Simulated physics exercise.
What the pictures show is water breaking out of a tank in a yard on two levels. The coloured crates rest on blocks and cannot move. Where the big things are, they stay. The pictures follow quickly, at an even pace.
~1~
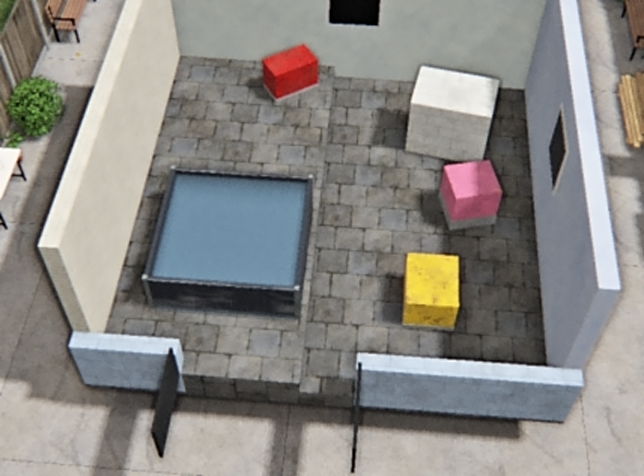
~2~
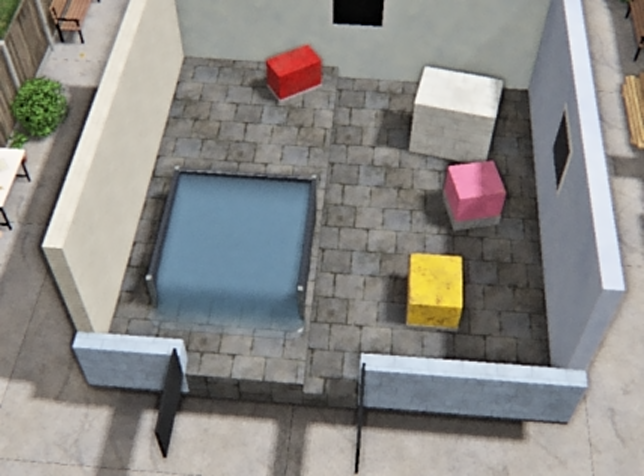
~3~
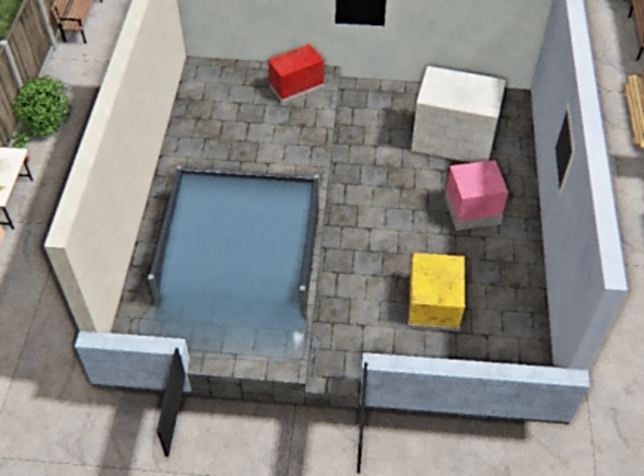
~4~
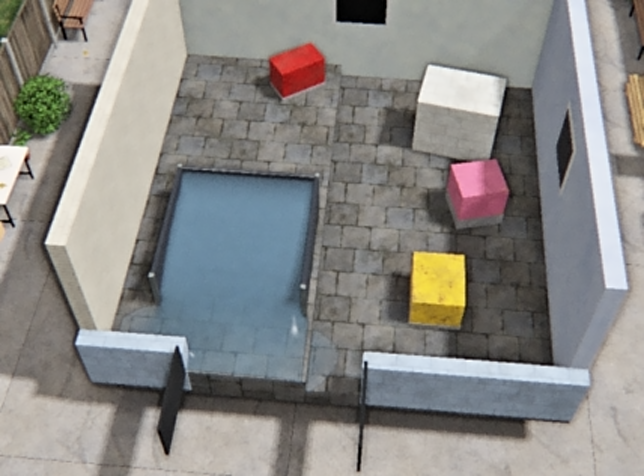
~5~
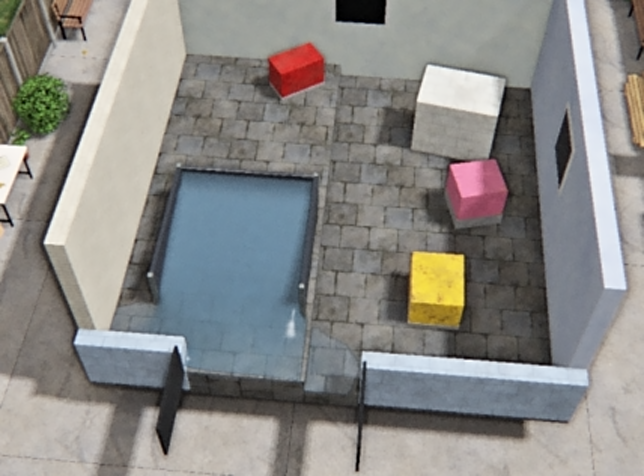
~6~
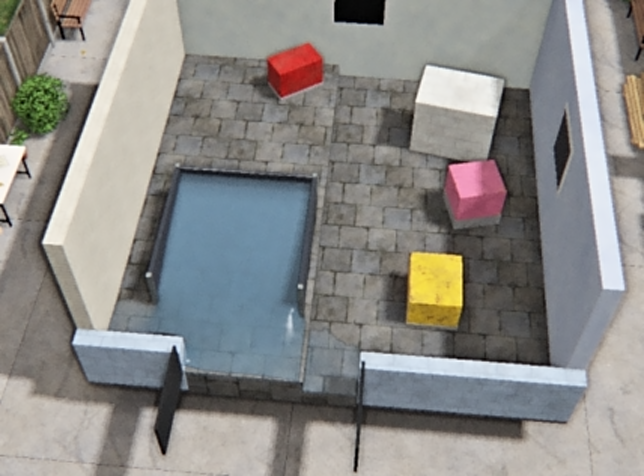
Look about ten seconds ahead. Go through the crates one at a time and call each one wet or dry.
The yellow crate is dry. The pink crate is dry. The red crate is wet.
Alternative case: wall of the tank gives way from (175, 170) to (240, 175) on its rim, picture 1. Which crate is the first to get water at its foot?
That would be the red-painted one, reached first.
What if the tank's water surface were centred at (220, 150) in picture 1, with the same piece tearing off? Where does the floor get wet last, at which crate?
The red-painted one comes last.
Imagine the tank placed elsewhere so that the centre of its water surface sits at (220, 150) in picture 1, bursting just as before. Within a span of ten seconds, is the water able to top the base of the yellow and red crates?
Yellow: Reached; red: Untouched.
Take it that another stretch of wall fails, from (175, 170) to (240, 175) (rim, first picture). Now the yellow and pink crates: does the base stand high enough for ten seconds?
Taking them in turn, the yellow one is swamped, and the pink one is left untouched.
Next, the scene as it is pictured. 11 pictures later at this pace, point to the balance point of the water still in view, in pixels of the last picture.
Close to (215, 283), I reckon.
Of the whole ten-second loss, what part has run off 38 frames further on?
I'd estimate some 90 per cent.
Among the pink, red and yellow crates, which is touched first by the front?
The red crate.
A moment on, water covers 15 % of the floor; the yellow crate not reached, the pink crate not reached, the red crate not reached.
Next, water covers 15 % of the floor; the yellow crate not reached, the pink crate not reached, the red crate not reached.
Then, water covers 25 % of the floor; the yellow crate not reached, the pink crate not reached, the red crate not reached.
Later, water covers 35 % of the floor; the yellow crate not reached, the pink crate not reached, the red crate water round its plinth.
In the end, water covers 50 % of the floor; the yellow crate stayed above the water, the pink crate stayed above the water, the red crate was topped.
